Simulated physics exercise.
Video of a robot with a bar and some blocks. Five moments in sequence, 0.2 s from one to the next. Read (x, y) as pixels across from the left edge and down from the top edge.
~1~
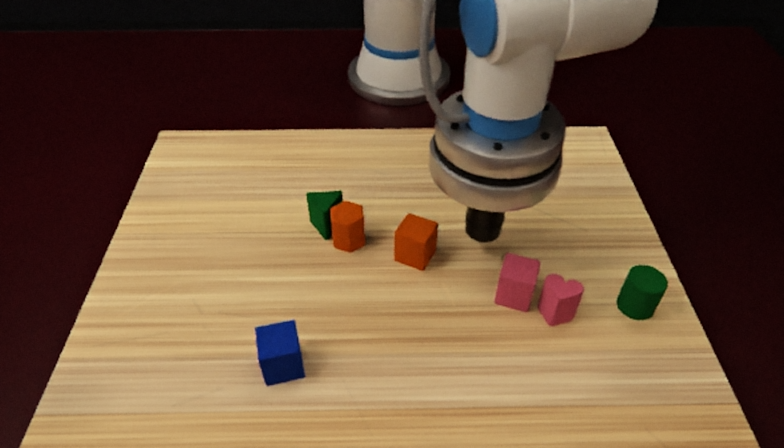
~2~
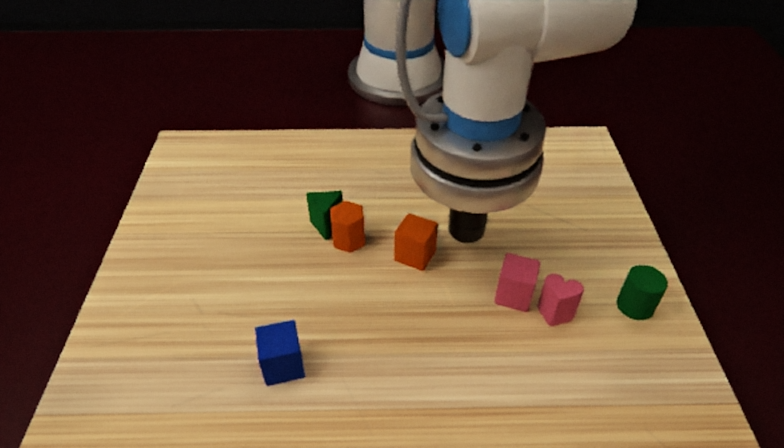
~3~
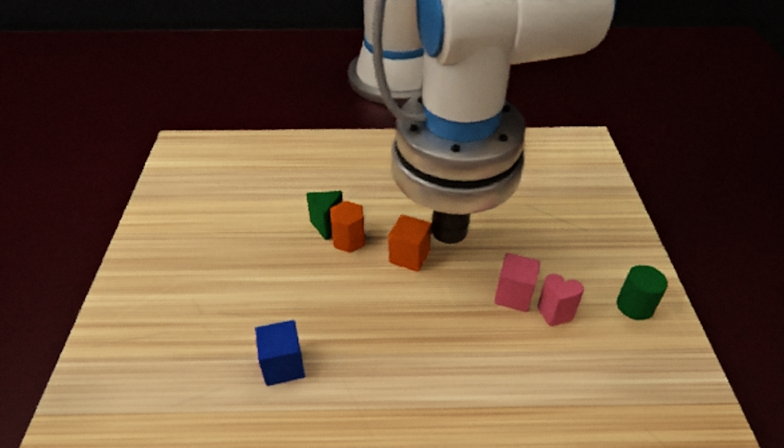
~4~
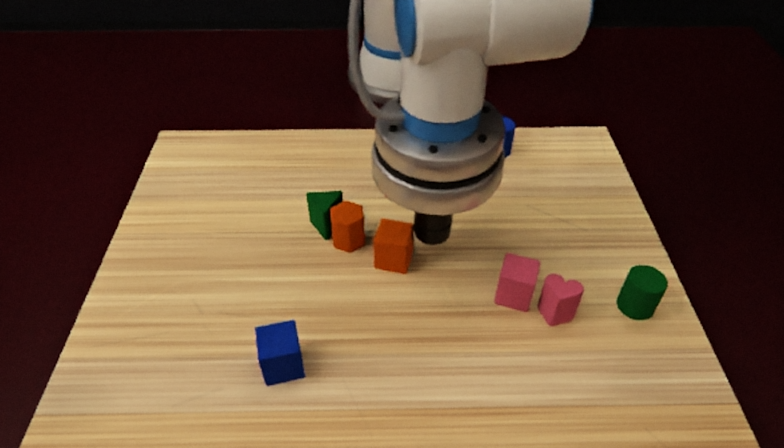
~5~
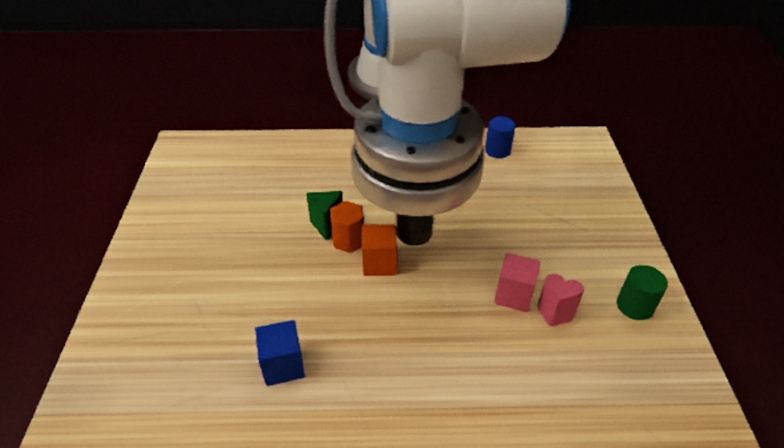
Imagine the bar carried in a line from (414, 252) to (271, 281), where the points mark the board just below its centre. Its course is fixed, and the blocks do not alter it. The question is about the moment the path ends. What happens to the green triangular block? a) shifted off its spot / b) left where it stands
(b)
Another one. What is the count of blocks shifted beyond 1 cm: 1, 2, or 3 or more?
One block moves.
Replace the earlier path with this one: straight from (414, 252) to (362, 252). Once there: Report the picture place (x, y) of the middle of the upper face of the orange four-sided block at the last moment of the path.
I expect it at (338, 247).
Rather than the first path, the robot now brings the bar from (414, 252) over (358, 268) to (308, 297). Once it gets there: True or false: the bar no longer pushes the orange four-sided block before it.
My answer: False.
The first path, step by step. One third of the way, bar at (367, 243); orange four-sided block at (338, 252), turned 40° anticlockwise.
Two thirds of the way, bar at (318, 253); orange hexagon at (344, 213), turned 20° clockwise; orange four-sided block at (293, 269), turned 75° anticlockwise.
At the end, bar at (267, 263); green triangular block still; orange hexagon at (344, 213), turned 20° clockwise; orange four-sided block at (275, 281), turned 100° anticlockwise.
